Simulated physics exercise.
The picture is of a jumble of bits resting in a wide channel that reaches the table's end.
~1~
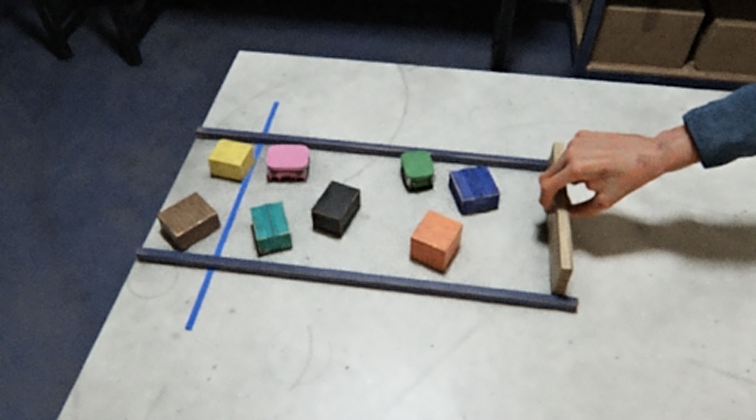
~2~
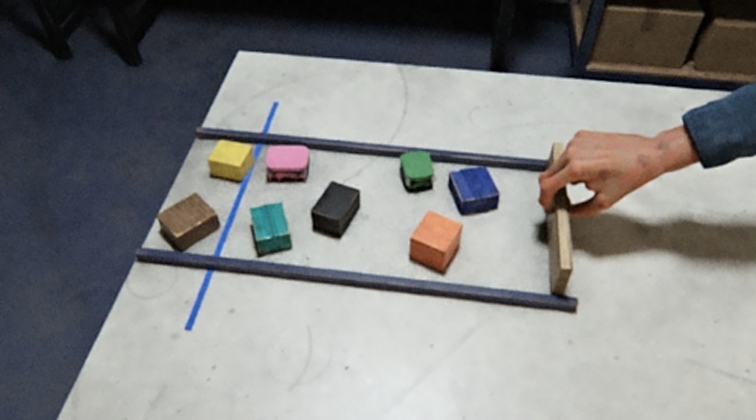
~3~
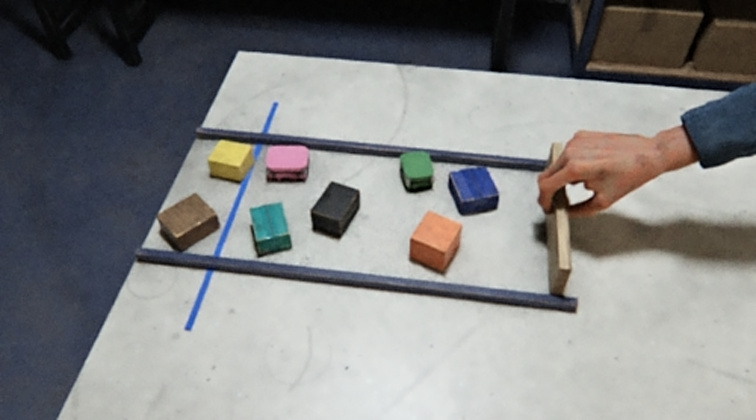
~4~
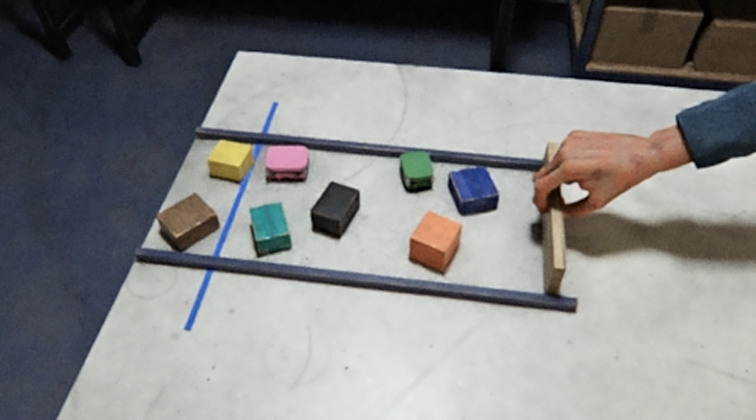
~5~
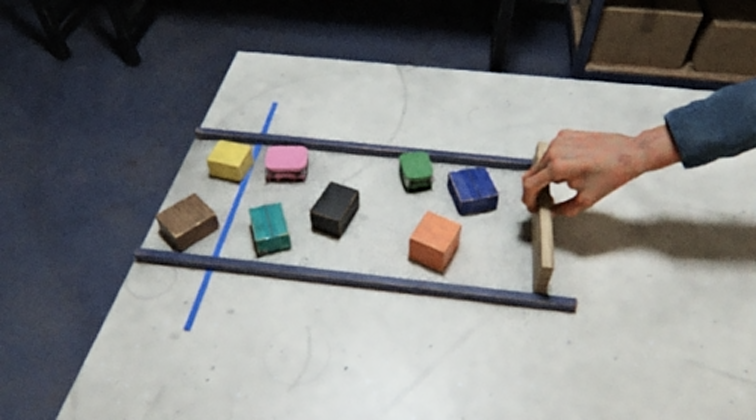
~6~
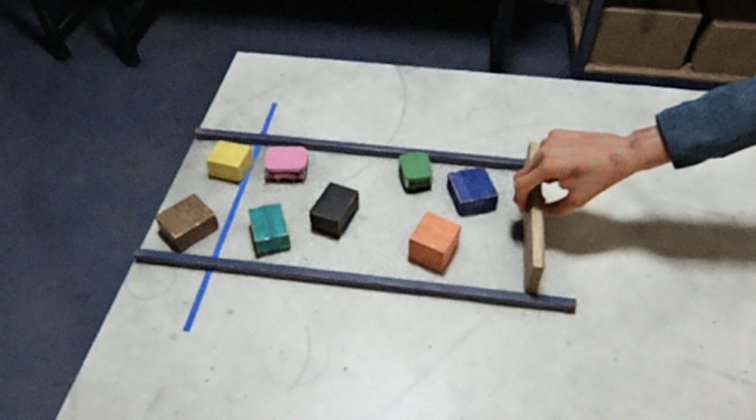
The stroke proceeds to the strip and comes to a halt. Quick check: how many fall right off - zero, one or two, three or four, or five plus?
Three or four.
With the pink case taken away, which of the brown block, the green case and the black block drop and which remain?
The brown block drops off, the green case holds on, the black block survives.
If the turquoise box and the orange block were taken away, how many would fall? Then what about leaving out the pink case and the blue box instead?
First try: 2 fallen; other try: 1.
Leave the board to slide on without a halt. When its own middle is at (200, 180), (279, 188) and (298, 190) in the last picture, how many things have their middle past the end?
First 5, next 1, last 0.
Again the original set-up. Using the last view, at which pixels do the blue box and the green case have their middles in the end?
Around (231, 159) and around (203, 147).
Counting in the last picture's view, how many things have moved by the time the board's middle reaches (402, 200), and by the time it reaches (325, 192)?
So far 3, and 7 at the second.
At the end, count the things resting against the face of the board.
The figure is 3.
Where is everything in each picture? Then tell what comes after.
Brown block (189, 221); yellow block (232, 160); pink case (289, 164); board (558, 215); tape (239, 198), in the first frame.
Yellow block (232, 161); black block (336, 209), in the second frame.
Pink case (288, 164); blue box (473, 190), in the third frame.
Brown block (189, 221); green case (416, 172), in the fourth frame.
Yellow block (231, 161); board (541, 214), in the fifth frame.
Brown block (188, 222); yellow block (231, 162); pink case (287, 165); board (532, 214); tape (238, 199), in the sixth frame.
Early on, none off yet; brown block at rest near (188, 222); yellow block at rest near (231, 162); pink case at rest near (287, 165).
A while later, none off yet; brown block at rest near (188, 222); yellow block at rest near (231, 162); pink case travelled a little near (276, 163).
Further along, none off yet; brown block travelled a little near (165, 222); yellow block leaning a little near (167, 157); pink case travelled well along near (207, 154).
Finally, the number that fall off is three or four; lost, pink case, yellow block and brown block.
